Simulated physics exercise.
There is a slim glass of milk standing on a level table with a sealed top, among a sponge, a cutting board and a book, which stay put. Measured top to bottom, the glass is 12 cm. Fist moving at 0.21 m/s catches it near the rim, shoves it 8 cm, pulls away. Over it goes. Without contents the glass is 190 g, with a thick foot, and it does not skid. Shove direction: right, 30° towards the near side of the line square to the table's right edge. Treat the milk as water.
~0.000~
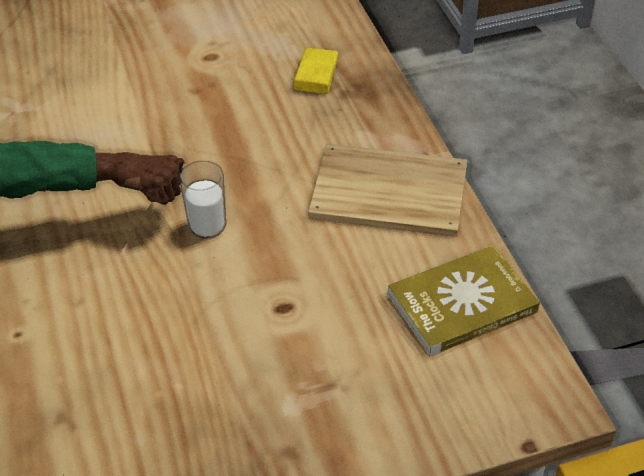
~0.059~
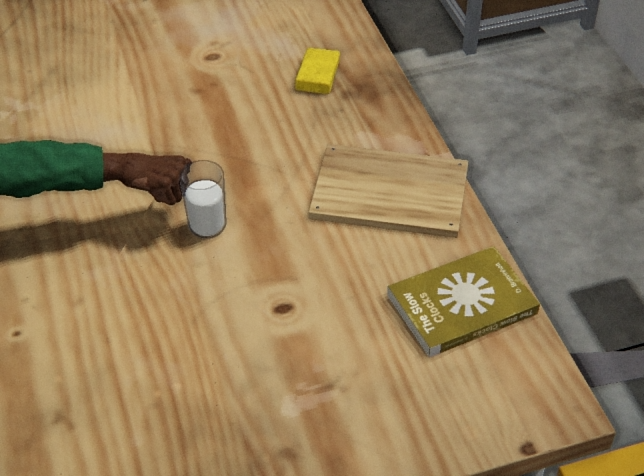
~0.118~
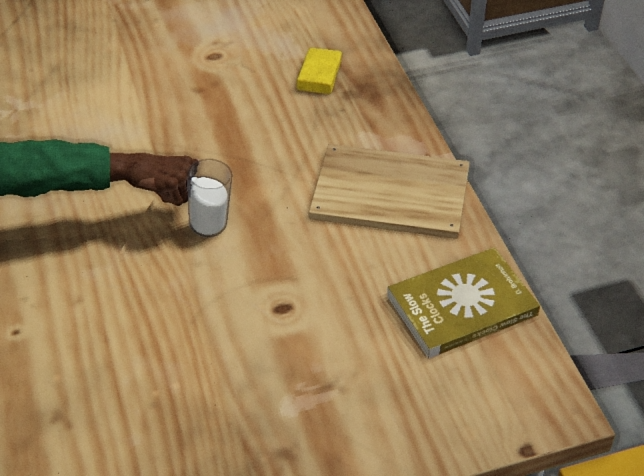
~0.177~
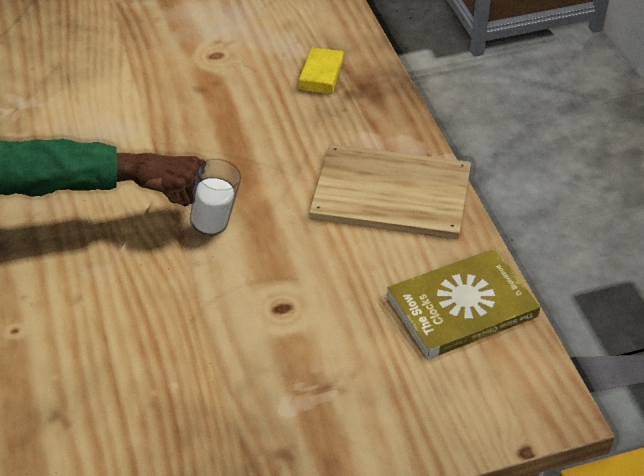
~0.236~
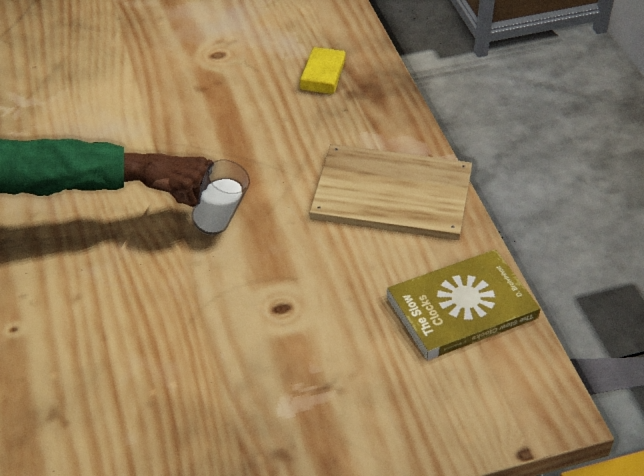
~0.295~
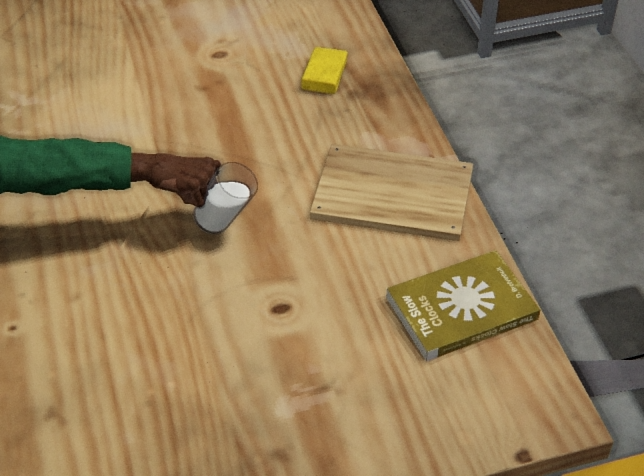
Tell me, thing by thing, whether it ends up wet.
The sponge keeps dry, the cutting board gets wet, the book gets wet.
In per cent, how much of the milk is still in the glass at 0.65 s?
Roughly 72 in a hundred.
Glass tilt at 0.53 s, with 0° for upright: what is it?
Angle: Around 72°.
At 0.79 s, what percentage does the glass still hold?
Share remaining: Around 40 %.
Then, 0.53 s in, the tilt is 72° and 100 per cent is in the glass, 0 has run off the table; wet so far, nothing.
Then, 0.65 s in, the tilt is 88° and 73 per cent is in the glass, 0 has run off the table; wet so far, nothing.
Then, 0.79 s in, the tilt is 88° and 39 per cent is in the glass, 0 has run off the table; wet so far, book.
Then, 1.03 s in, the tilt is 88° and 20 per cent is in the glass, 2 has run off the table; wet so far, cutting board, book.
Finally, 7 per cent is in the glass, 23 has run off the table; wet so far, cutting board, book.
